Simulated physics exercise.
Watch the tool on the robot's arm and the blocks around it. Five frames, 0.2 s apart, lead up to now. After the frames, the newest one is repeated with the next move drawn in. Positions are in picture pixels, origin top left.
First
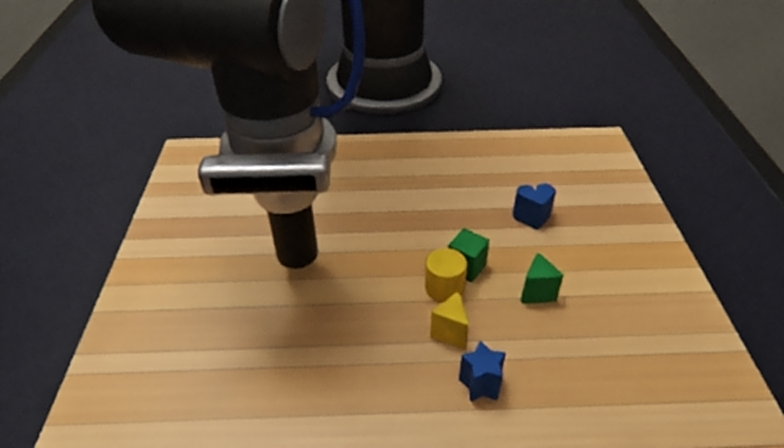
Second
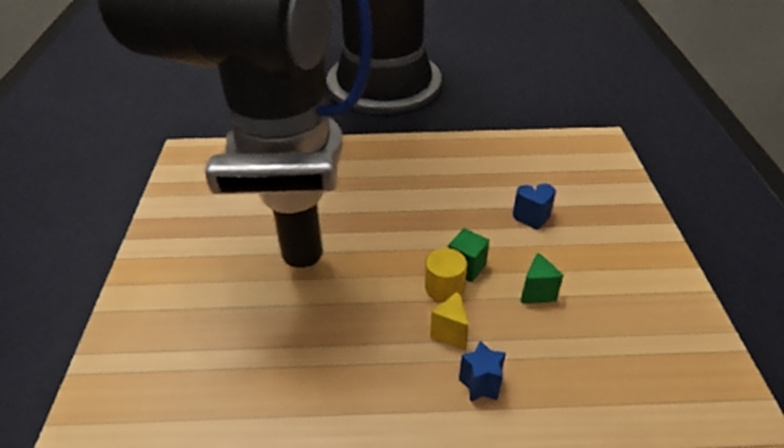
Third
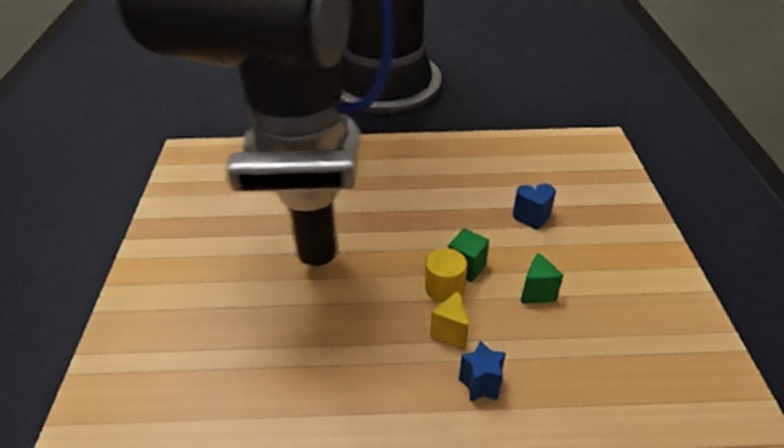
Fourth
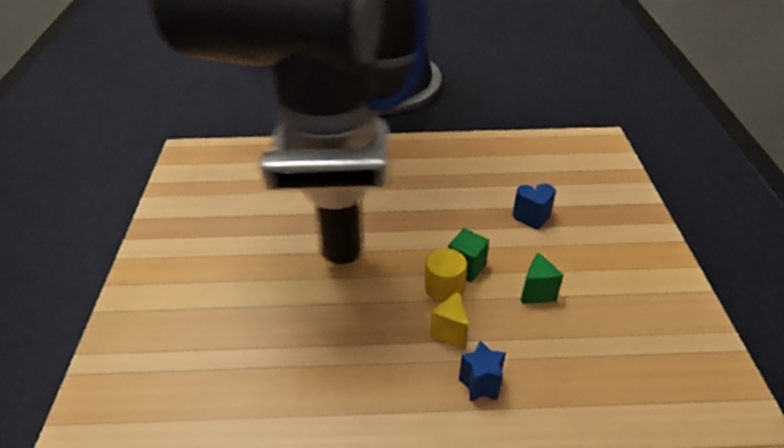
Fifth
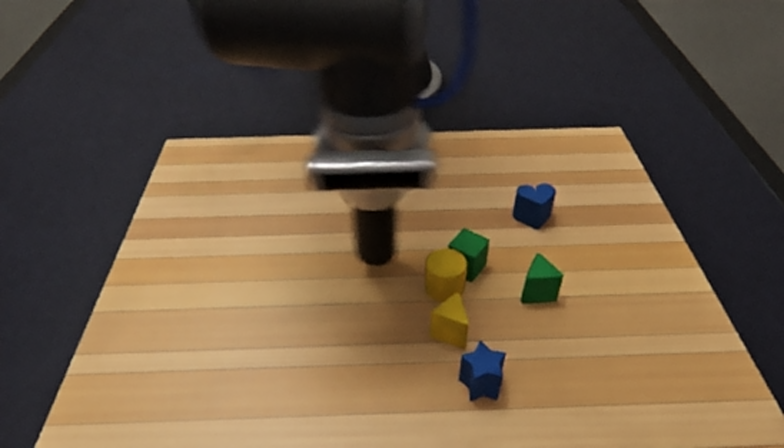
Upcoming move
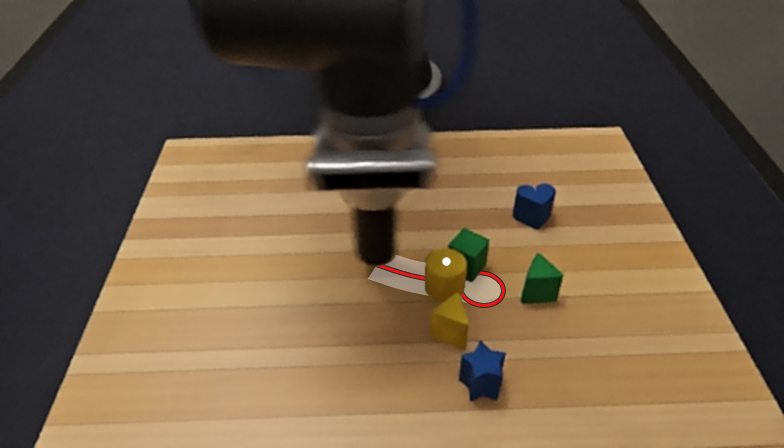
On a striped wooden board, a robot arm with a dark cylindrical tool moves rightward, slowly at first and then faster, nearing a yellow cylinder, while the yellow, green and blue blocks all stay still.
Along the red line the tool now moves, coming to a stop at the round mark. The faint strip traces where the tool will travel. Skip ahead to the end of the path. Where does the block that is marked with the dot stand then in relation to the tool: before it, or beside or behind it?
The block stays ahead.
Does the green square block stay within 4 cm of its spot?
Yes.
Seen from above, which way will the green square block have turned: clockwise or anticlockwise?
Short answer: Counterclockwise.
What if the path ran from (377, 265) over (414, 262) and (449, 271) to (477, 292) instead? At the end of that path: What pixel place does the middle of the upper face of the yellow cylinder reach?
Most likely (486, 300).
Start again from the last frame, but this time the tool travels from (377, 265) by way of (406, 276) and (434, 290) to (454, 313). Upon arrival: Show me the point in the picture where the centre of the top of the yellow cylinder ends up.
Top centre: (500, 283).
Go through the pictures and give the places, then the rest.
In the first picture, tool tip at (298, 255); block tops, yellow cylinder at (446, 262); yellow triangular block at (453, 308); green square block at (469, 242); green triangular block at (543, 268).
In the second picture, tool at (303, 255); blocks unchanged.
In the third picture, tool at (318, 253); blocks unchanged.
In the fourth picture, tool at (342, 251); blocks unchanged.
In the fifth picture, tool at (377, 253); yellow cylinder at (446, 262); yellow triangular block at (453, 308); green square block at (469, 242); green triangular block at (543, 268).
Path on the board, from (377, 265) through (427, 279) to (482, 289); the dot is on the yellow cylinder.
The first path, step by step. One third of the way, tool at (411, 263); yellow cylinder at (450, 263).
Two thirds of the way, tool at (447, 270); yellow cylinder at (486, 274); green square block at (482, 240), turned 20° anticlockwise.
At the end, tool at (484, 276); yellow cylinder at (520, 287); yellow triangular block in place; green square block at (500, 238), turned 80° anticlockwise; green triangular block at (548, 269), turned 30° anticlockwise.
